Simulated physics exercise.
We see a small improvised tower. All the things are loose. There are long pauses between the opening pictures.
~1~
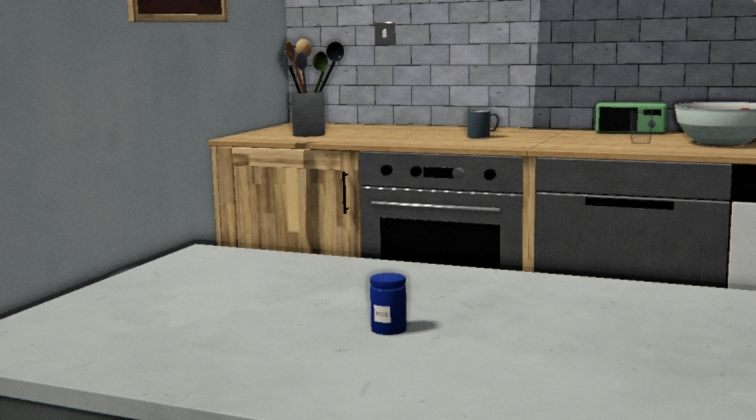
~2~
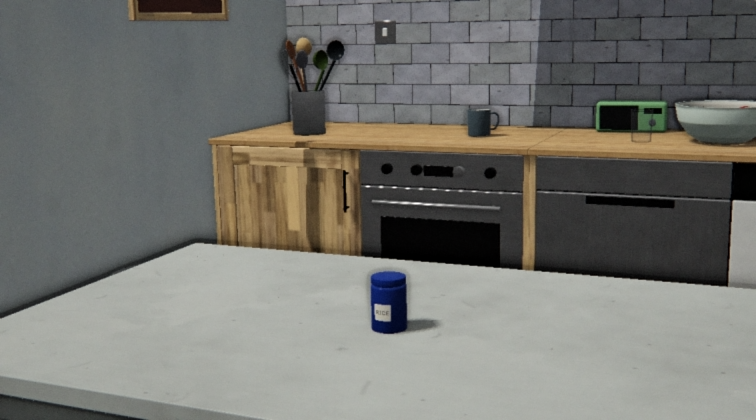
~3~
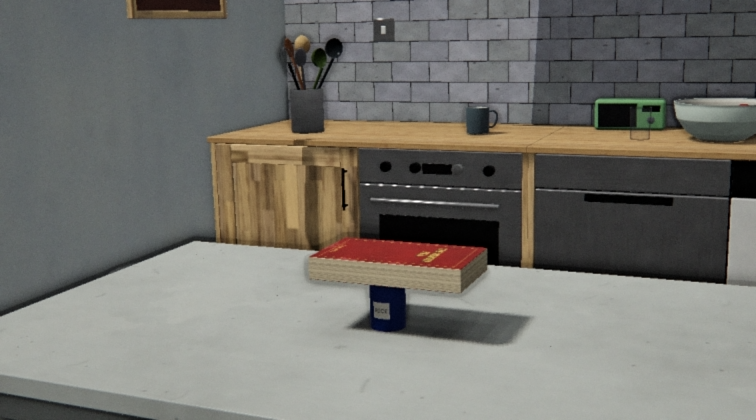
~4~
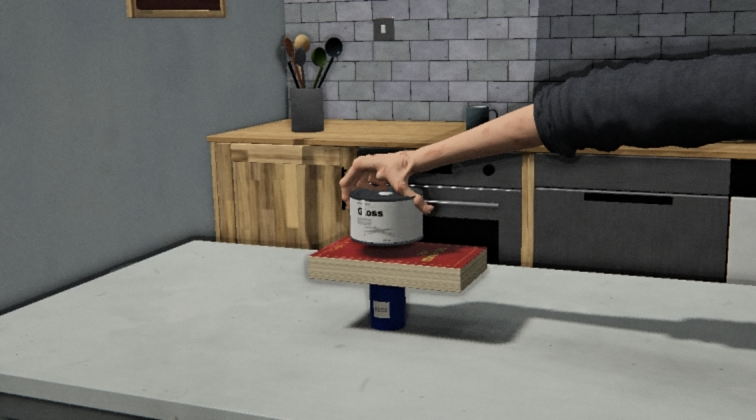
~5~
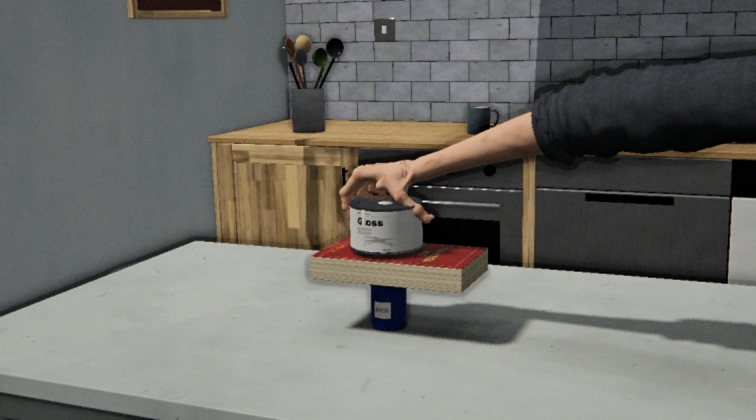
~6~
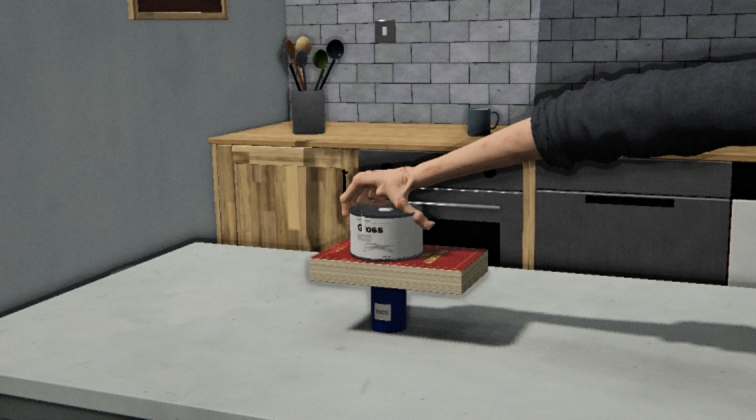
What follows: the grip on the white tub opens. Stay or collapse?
The stack holds.
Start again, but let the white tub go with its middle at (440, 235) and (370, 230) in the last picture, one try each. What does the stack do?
First try: It gives way; second try: It stays up.
Then, 0.20 s later than the last frame, all is still.
Then, 0.50 s later than the last frame, white tub resting near (386, 231).
When it is over, all 3 as before. End places, in pixels of the last picture, white tub near (386, 231). The stack stays up.
